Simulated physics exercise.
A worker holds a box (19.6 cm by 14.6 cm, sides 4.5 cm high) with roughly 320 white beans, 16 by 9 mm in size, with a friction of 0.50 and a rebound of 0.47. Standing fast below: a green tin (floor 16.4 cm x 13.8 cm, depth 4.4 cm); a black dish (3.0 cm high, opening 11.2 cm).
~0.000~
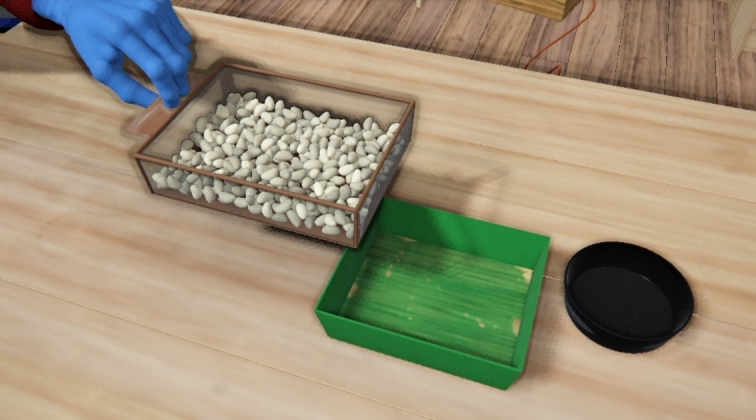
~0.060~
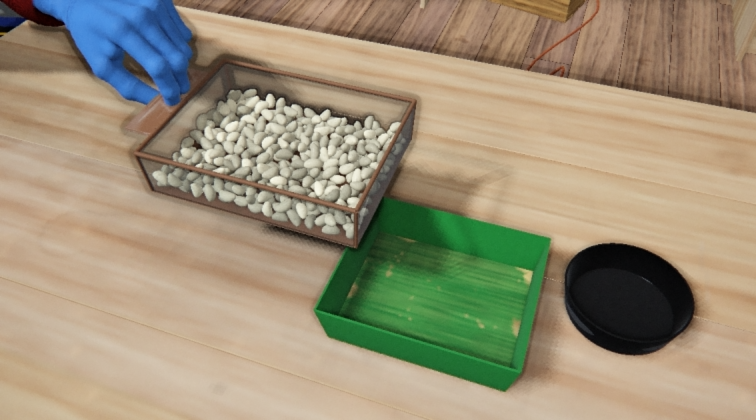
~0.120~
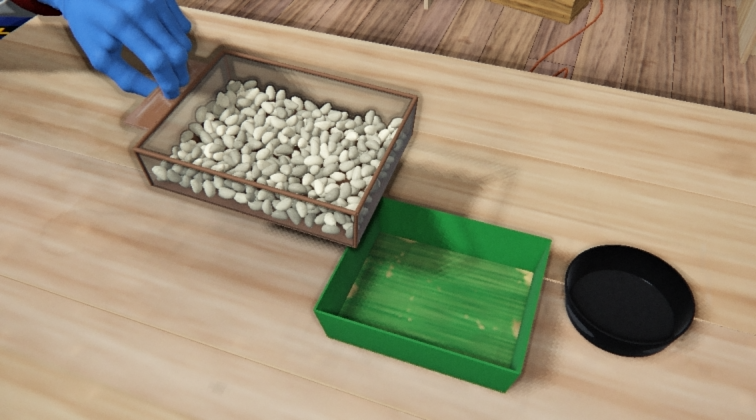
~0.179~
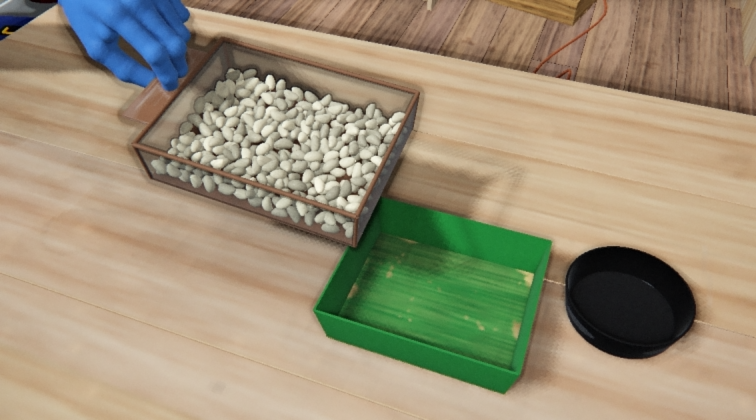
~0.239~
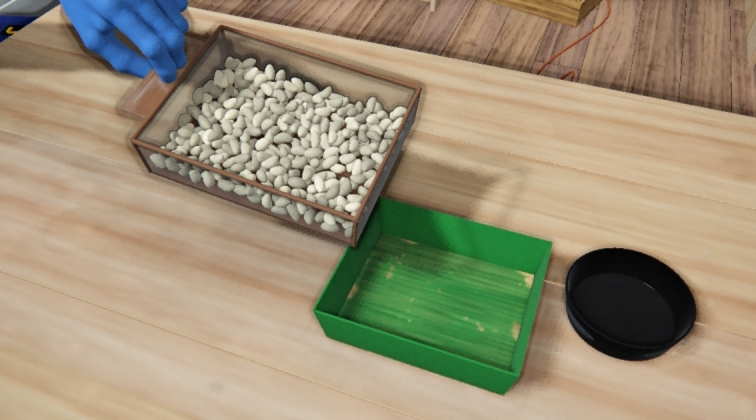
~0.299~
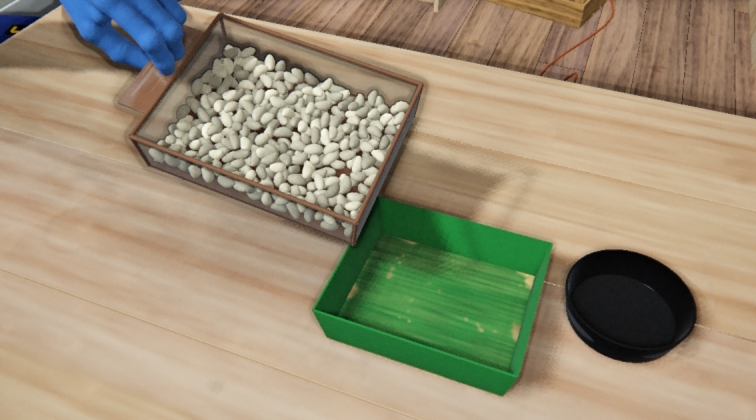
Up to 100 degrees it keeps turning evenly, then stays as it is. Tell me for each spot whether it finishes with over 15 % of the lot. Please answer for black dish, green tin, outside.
Black dish: It does not; green tin: It does; outside: It does.
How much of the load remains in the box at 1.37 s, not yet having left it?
Around 60 percent.
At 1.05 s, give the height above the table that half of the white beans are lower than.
I'd estimate close to 18 centimetres.
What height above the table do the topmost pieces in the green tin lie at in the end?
I'd put it at close to 4.5 cm.
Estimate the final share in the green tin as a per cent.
50 per cent, roughly.
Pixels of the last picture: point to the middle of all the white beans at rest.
(369, 336), give or take.
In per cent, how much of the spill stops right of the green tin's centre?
Share of spill: Approx. 20 %.
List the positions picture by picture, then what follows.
Box at (241, 185); tilt 0 degrees; leading edge at (388, 151); middle of the load at (284, 155); green tin at (438, 272); black dish at (628, 287), in the first picture.
Box at (242, 185); tilt 1 degrees; leading edge at (388, 151); middle of the load at (284, 154), in the second picture.
Box at (242, 184); tilt 4 degrees; low side front right; leading edge at (389, 151); middle of the load at (284, 149), in the third picture.
Box at (242, 183); tilt 8 degrees; low side front right; leading edge at (390, 150); middle of the load at (284, 143), in the fourth picture.
Box at (242, 182); tilt 13 degrees; low side front right; leading edge at (390, 149); middle of the load at (284, 137), in the fifth picture.
Box at (241, 181); tilt 17 degrees; low side front right; leading edge at (391, 149); middle of the load at (284, 132); green tin at (438, 275); black dish at (630, 296). It turns about 70 degrees a second, in the sixth picture.
After 0.71 s, tilt 46 degrees; box 100 %; middle of all pieces near (283, 118).
Then, at 1.05 s, tilt 71 degrees; box 100 %; middle of all pieces near (292, 141).
After 1.37 s, tilt 93 degrees; green tin 10 %, outside 10 %, box 60 %, in the air 15 %; middle of all pieces near (320, 237).
Then, at 1.67 s, tilt 100 degrees; green tin 35 %, outside 40 %, box 15 %, in the air 10 %; middle of all pieces near (352, 322).
At rest (2.7 s), green tin 50 %, outside 45 %, box 5 %, black dish 0 %.
